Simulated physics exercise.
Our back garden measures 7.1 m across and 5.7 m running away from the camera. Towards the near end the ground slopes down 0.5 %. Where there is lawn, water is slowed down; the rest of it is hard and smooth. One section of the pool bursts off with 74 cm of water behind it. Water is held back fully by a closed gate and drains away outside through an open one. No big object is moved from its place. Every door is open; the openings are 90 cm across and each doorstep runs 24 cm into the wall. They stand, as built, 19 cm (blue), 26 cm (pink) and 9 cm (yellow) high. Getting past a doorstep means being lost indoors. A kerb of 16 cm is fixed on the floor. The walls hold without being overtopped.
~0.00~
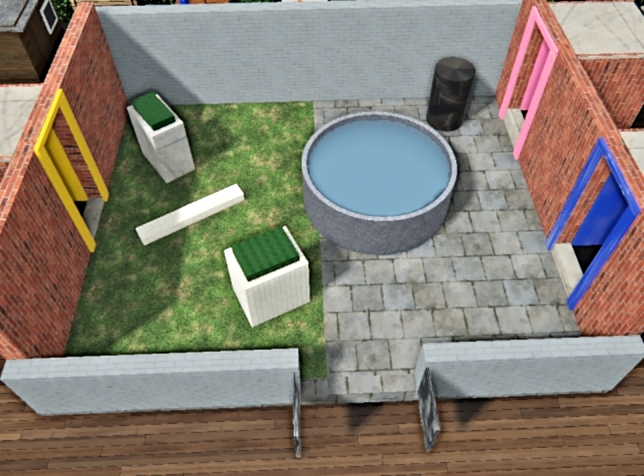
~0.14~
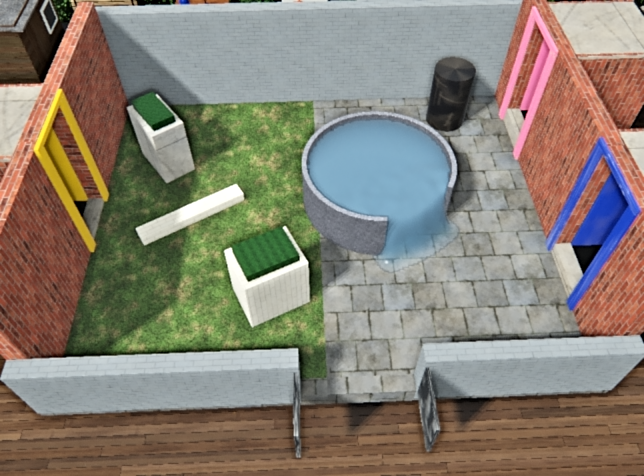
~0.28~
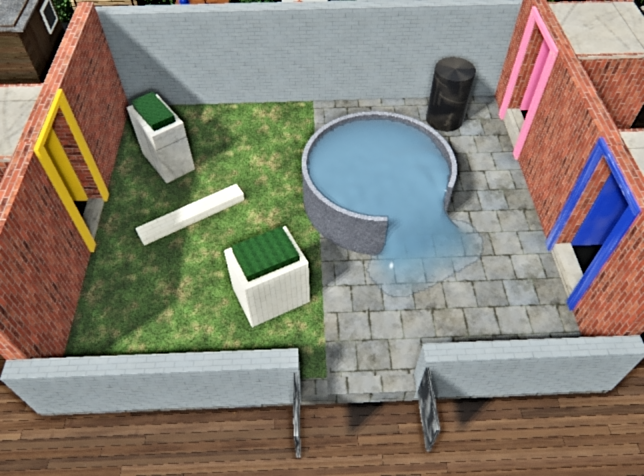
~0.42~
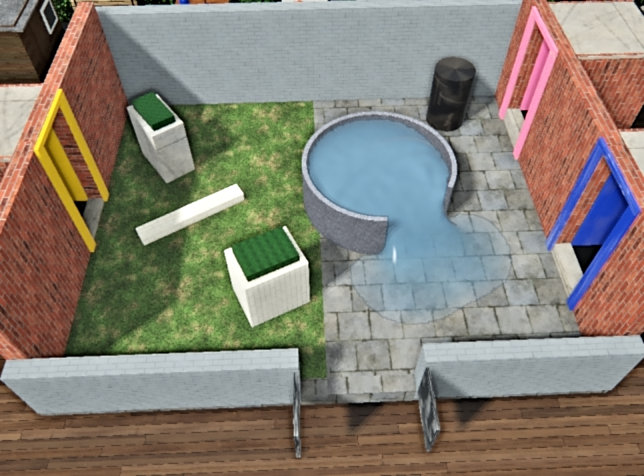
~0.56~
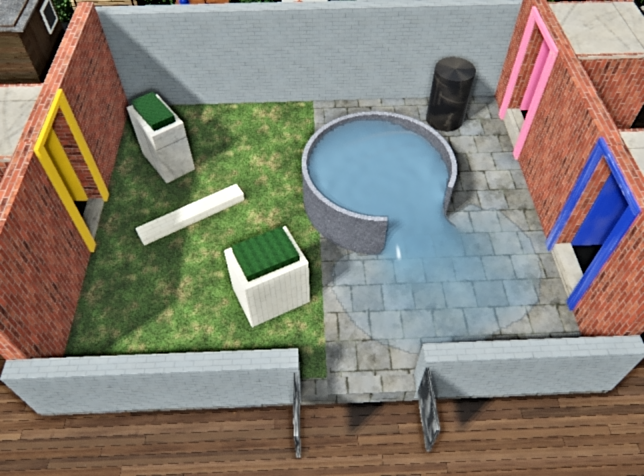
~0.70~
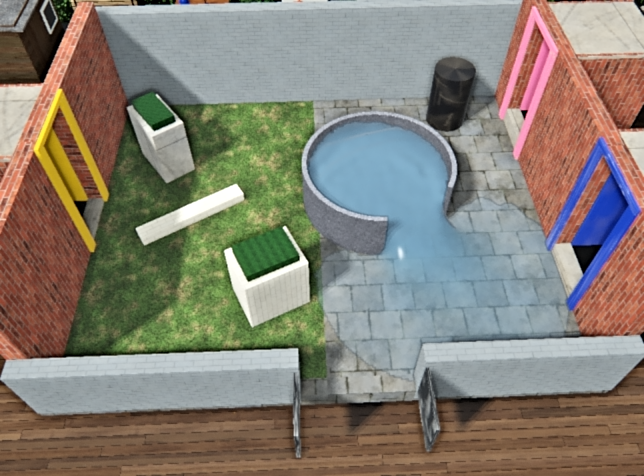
A walled back garden, half lawn and half grey paving, is seen from high above by a still camera. A yellow doorway stands on the left, pink and blue ones on the right, with two pale planters and a white beam on the grass and a dark barrel behind a round stone pool. The pool's front right side opens, and water pours out, spreading across the paving towards the viewer.
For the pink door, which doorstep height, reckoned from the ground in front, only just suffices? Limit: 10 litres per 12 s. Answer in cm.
A doorstep of roughly 11.5 cm.
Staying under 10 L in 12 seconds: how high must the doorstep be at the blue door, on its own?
At blue, about 30 cm.
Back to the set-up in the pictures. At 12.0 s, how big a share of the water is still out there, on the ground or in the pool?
Roughly 74 percent of the water remains.
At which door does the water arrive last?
Door: Yellow.
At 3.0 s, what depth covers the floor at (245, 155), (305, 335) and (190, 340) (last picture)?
In that order: 0, 2 and 0 cm.
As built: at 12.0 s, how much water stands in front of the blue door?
Lab note: Depth approx. 7.5 cm.
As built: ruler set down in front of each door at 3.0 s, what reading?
Blue door: 27 cm; pink door: 1 cm; yellow door: 0 cm.
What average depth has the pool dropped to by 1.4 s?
Some 47 cm.
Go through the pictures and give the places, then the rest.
The first frame shows still water, 74 cm deep, in the pool at (378, 165); the pink door at (525, 91) is dry.
In the second frame, the front is at (450, 238), 0.3 m from the gap at (420, 231); 0.3 m2 of floor is wet, 74 cm left at the back.
In the third frame, water pours out at (419, 233) and has run 0.8 m, to (474, 256); about 10 cm deep outside, 74 cm at the back.
In the fourth frame, water pours out at (419, 235) and has run 1.3 m, to (503, 275); about 8 cm deep outside, 74 cm at the back.
In the fifth frame, the front is at (518, 313), 1.8 m from the gap at (419, 234); 4.7 m2 of floor is wet, 71 cm left at the back.
In the sixth frame, the front is at (555, 335), 2.3 m from the gap at (419, 234); 6.9 m2 of floor is wet, 63 cm left at the back; 1.8 m in a straight line remain to the pink door at (525, 91).
After 1.4 s water covers 25 % of the floor, deepest (59 cm) near (588, 366); it has not reached the pink door.
After 3.0 s water covers 30 % of the floor, deepest (30 cm) near (475, 289); 1 cm at the pink door, 0 litres in over its 26 cm doorstep.
After 12.0 s water covers 95 % of the floor, deepest (8 cm) near (520, 239); 8 cm at the pink door, 0 litres in over its 26 cm doorstep.
At the pink door as built, the water arrived by 2.9 s and peaked near 15 cm at 7.0 s.
With a doorstep of 10 cm, 19 litres would have come in within the 12 s; with 13.5 cm, 2 litres. So under 10 litres takes about 11.5 cm.
